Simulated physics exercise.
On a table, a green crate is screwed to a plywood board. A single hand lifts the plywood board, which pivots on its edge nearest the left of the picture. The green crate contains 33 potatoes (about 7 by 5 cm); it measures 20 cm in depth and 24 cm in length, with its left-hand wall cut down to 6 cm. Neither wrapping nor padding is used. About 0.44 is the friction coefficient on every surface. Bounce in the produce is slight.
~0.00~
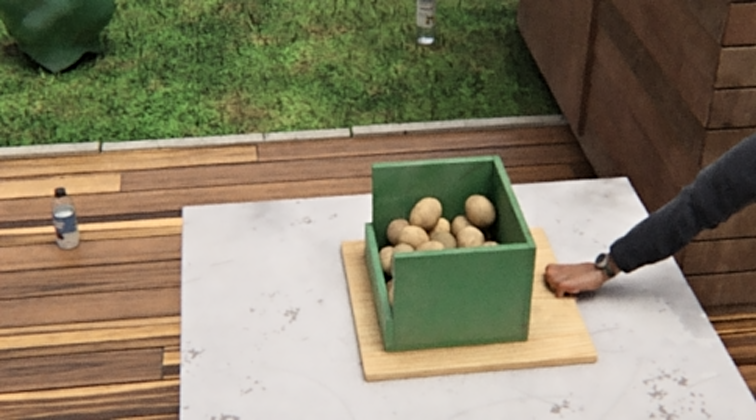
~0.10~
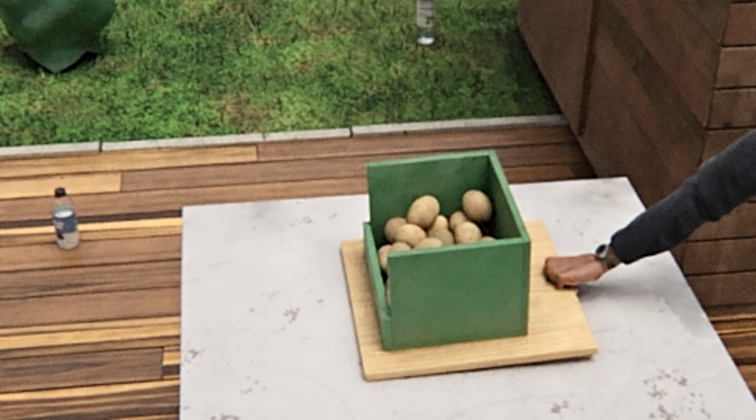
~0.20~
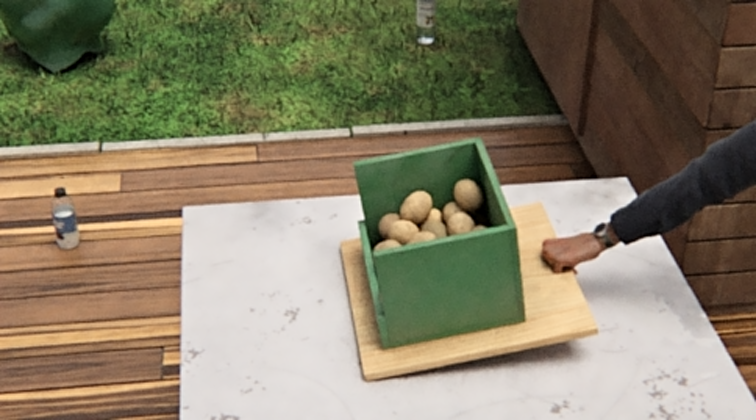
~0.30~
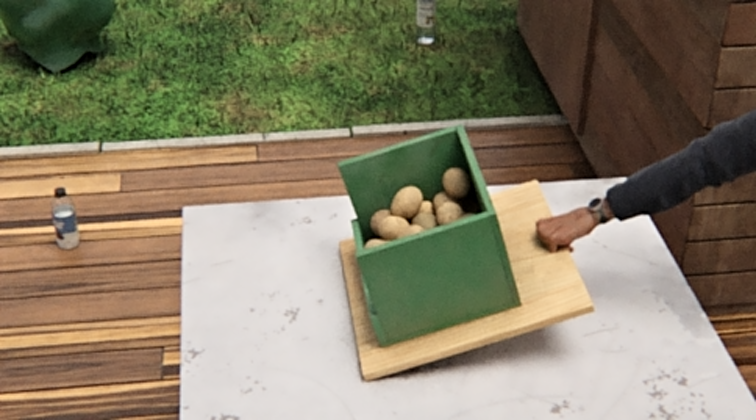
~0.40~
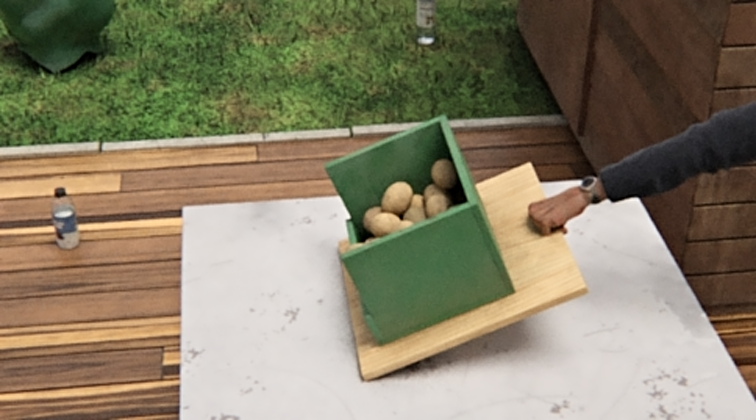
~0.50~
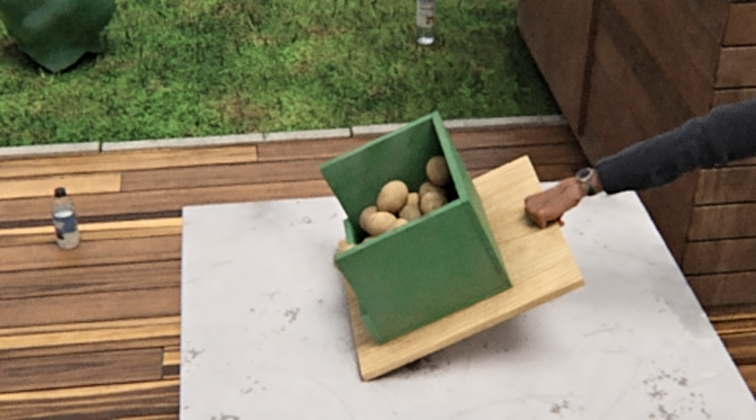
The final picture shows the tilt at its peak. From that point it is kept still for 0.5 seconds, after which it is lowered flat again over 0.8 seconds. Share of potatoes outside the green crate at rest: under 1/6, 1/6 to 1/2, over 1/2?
Under 1/6.
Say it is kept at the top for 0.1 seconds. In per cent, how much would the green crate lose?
In that case green crate 0 per cent.
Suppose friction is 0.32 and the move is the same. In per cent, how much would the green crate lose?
Then green crate 10 per cent.
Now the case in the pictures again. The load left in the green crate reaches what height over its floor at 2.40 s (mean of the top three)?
That is close to 13 centimetres.
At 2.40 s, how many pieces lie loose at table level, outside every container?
Some 1 pieces.
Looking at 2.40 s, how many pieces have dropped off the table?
Roughly 0.
After 0.80 s, tilt 25°; 1 of 33 out of the green crate.
After 1.18 s, tilt 22°; 1 of 33 out of the green crate.
After 1.72 s, tilt 1°; 1 of 33 out of the green crate.
When it is over (at 2.40 s), 1 of 33 out of the green crate. Asked share, 1 of 33, 3 per cent.
